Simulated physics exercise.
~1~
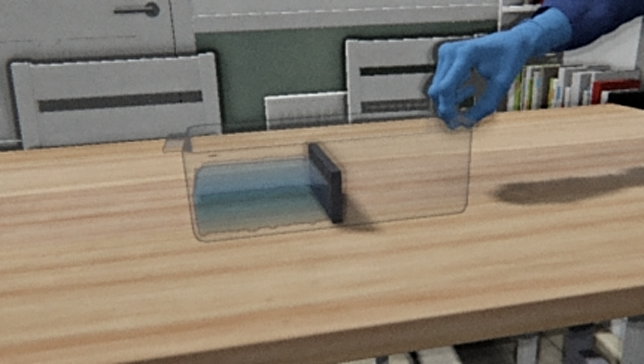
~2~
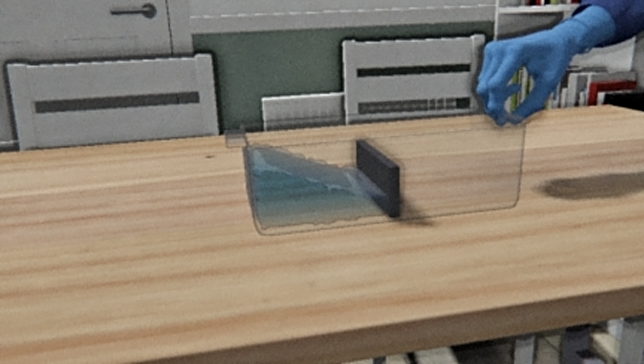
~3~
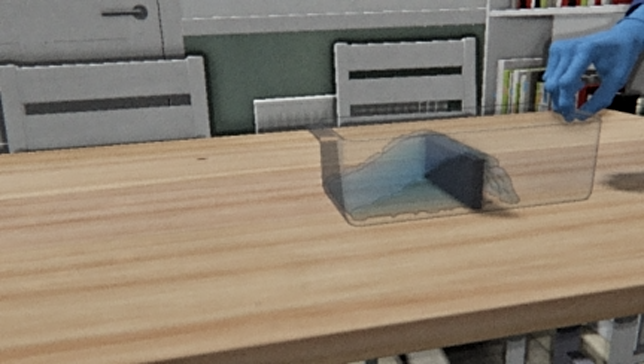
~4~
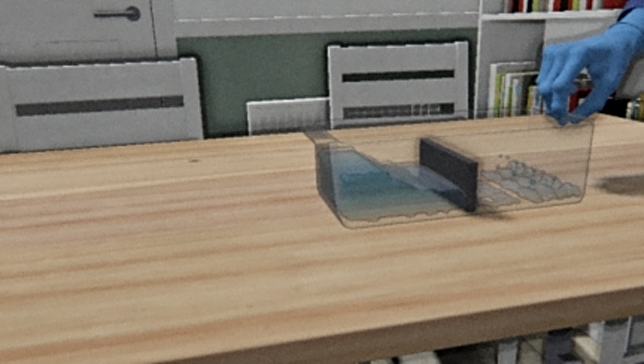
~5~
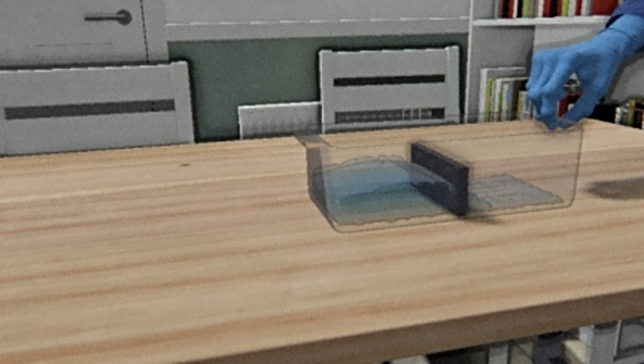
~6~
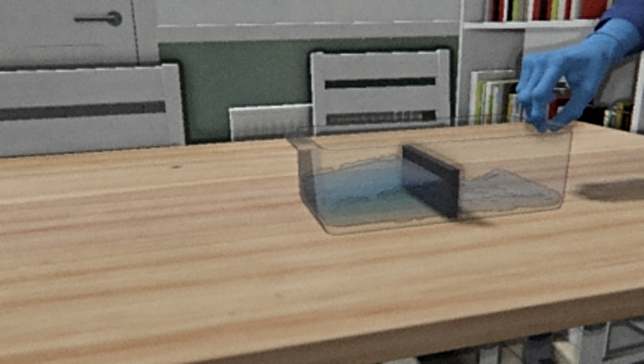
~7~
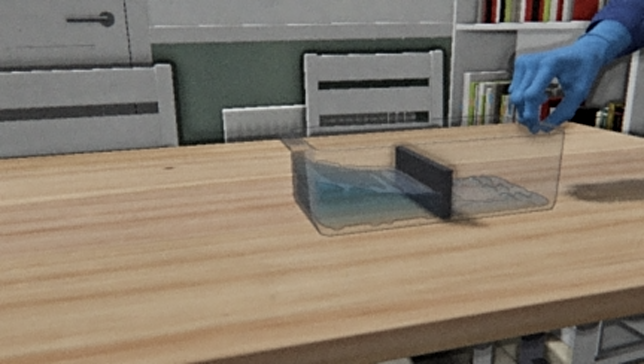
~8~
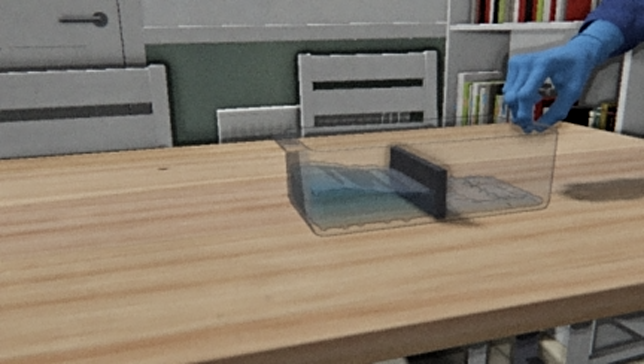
A blue-gloved hand pulled a clear box with a dark divider to the right across a wooden table, and the water on its left side sloshed up and spilled over the divider, leaving a little on the right side once the box stopped.
